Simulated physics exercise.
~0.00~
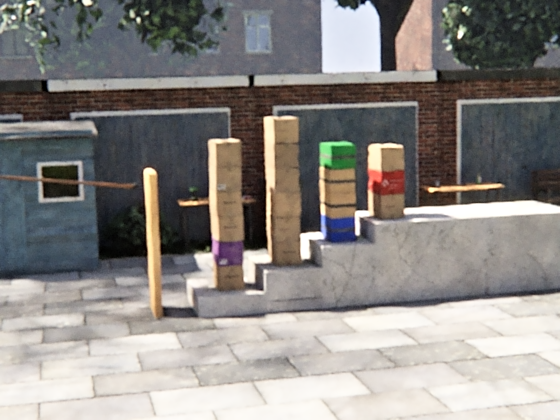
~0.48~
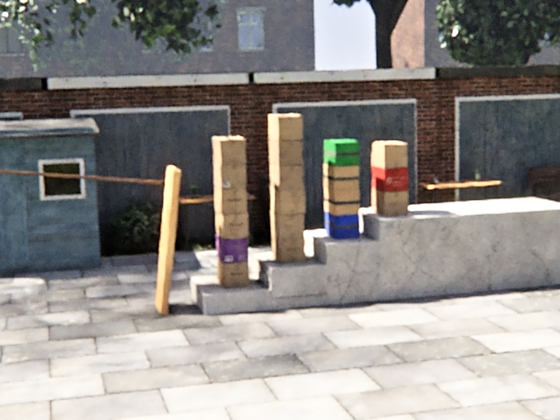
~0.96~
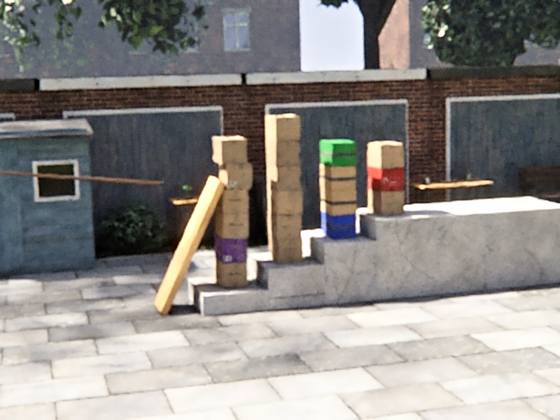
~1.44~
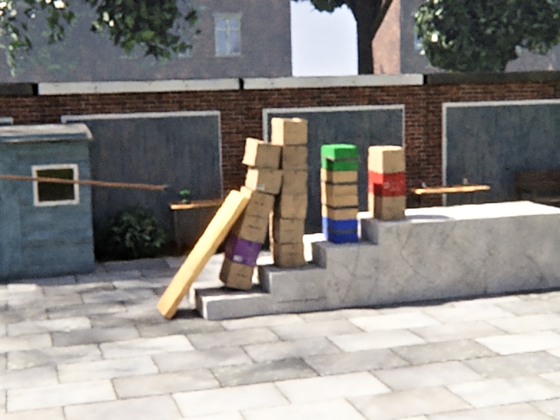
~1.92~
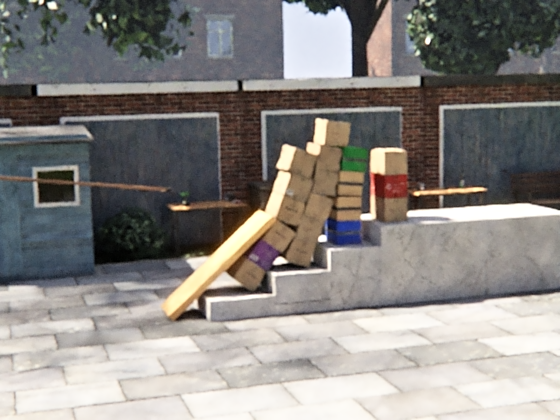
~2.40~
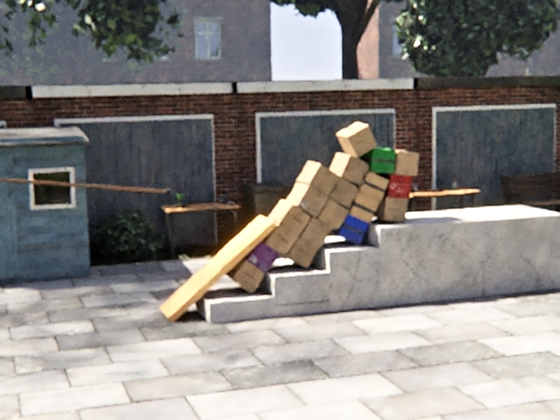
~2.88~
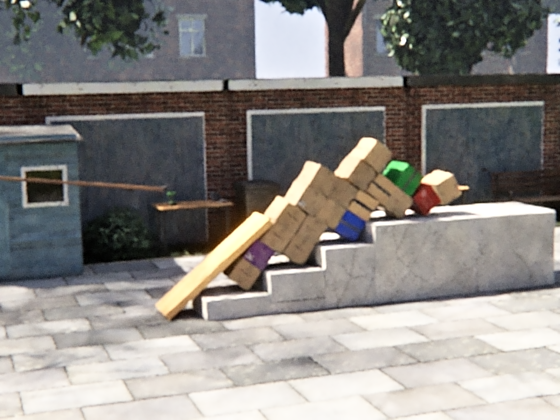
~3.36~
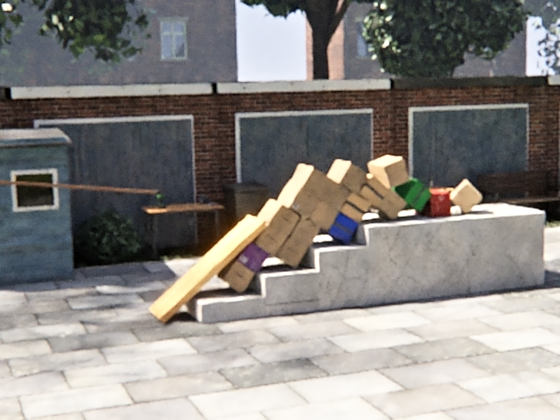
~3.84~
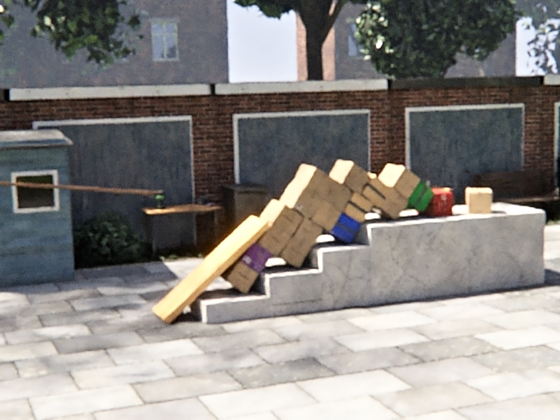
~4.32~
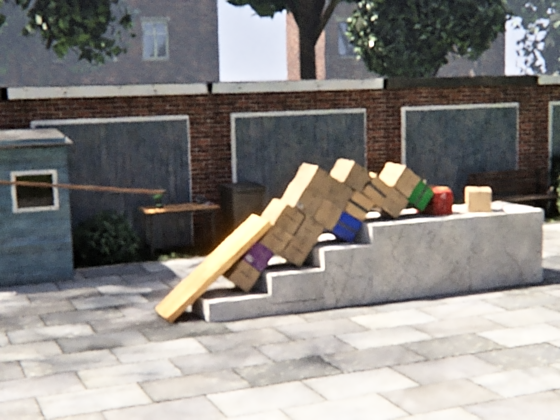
A tall wooden board tipped right into stacks of cartons on stone steps, and each stack toppled into the next until they lay slumped up the stairs, the green carton tilted over and the red one and a plain one resting on top.
